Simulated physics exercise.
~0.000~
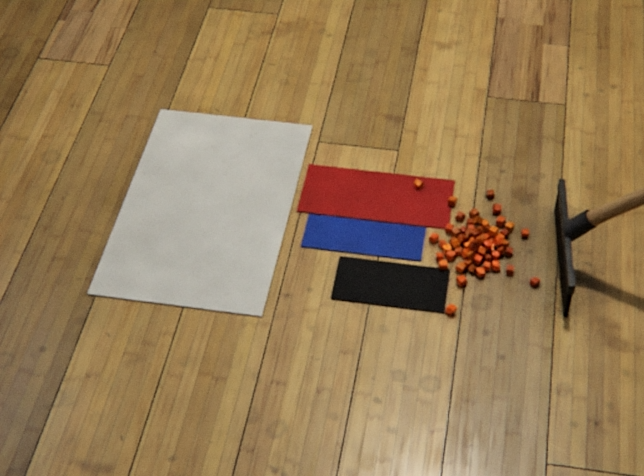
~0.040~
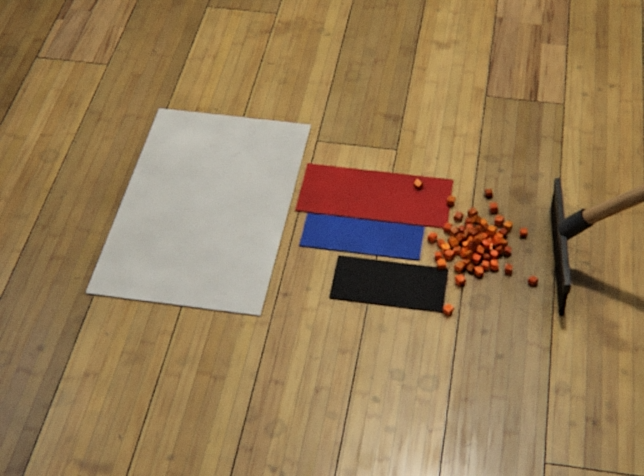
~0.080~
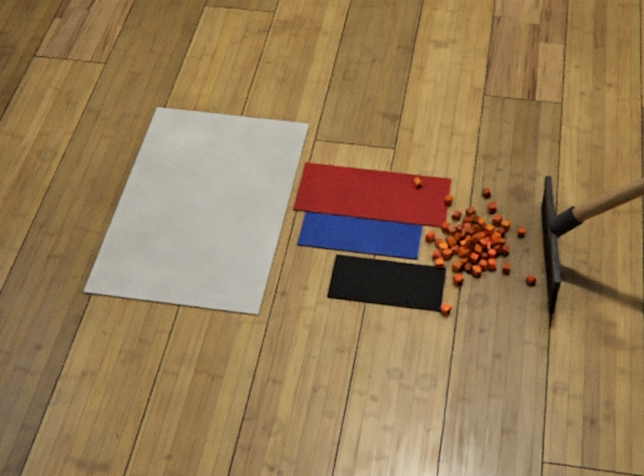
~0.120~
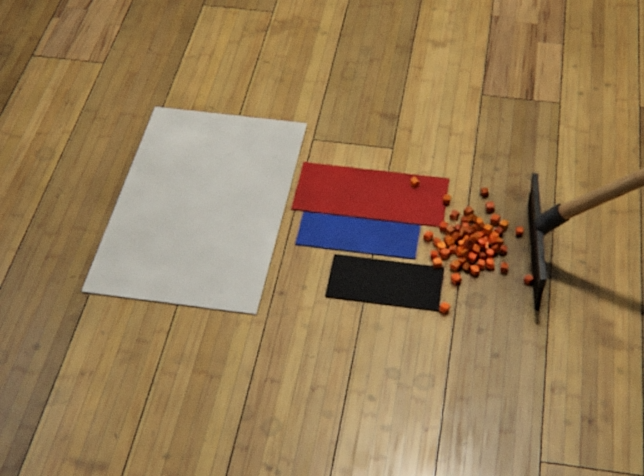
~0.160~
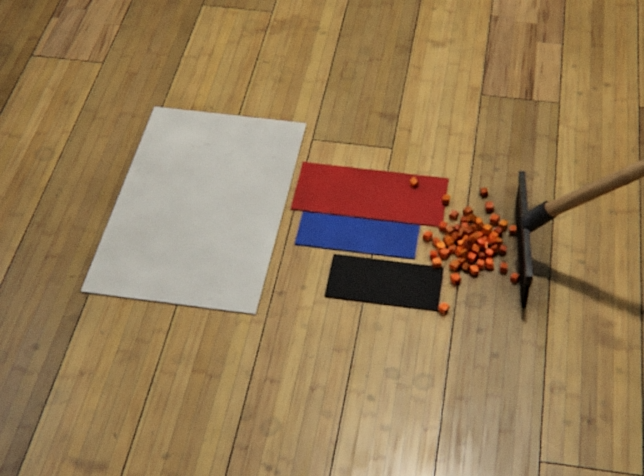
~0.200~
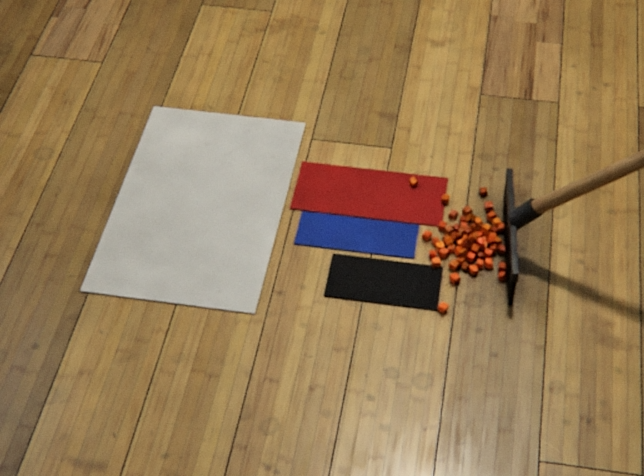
A squeegee sliding left across a wooden floor, reaching scattered orange pieces beside red, blue and black mats and nudging a few.
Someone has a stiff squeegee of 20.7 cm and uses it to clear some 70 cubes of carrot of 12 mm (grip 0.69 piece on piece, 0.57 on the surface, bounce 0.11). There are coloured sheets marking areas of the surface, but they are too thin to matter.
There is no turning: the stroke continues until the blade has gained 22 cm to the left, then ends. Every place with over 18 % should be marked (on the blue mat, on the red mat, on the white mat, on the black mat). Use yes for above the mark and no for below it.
Blue mat: Yes; red mat: Yes; white mat: No; black mat: No.
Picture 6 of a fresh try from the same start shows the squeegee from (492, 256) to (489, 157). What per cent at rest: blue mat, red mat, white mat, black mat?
In per cent: Blue mat 35, red mat 40, white mat 0, black mat 10.
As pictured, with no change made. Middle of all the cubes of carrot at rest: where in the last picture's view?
Check roughly (382, 226) and you'll find the middle.
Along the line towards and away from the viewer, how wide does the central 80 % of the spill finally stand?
About 14 cm.
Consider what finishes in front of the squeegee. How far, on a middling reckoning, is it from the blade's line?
That comes to about 3 centimetres.
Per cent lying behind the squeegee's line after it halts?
Reading: Around 5 %.
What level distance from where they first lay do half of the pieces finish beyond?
I'd put it at around 14 centimetres.
After 0.41 s, squeegee 16 cm from its start, spill 15 cm wide; black mat 15 %, blue mat 15 %, red mat 30 %, off the mats 40 %.
After 0.62 s, squeegee 22 cm from its start, spill 17 cm wide; black mat 10 %, blue mat 45 %, red mat 35 %, off the mats 10 %.
Then, at 0.81 s, squeegee 22 cm from its start, spill 18 cm wide; black mat 10 %, blue mat 45 %, red mat 35 %, off the mats 10 %.
At rest (1.5 s), black mat 10 %, blue mat 45 %, red mat 35 %, white mat 0 %, off the mats 10 %.
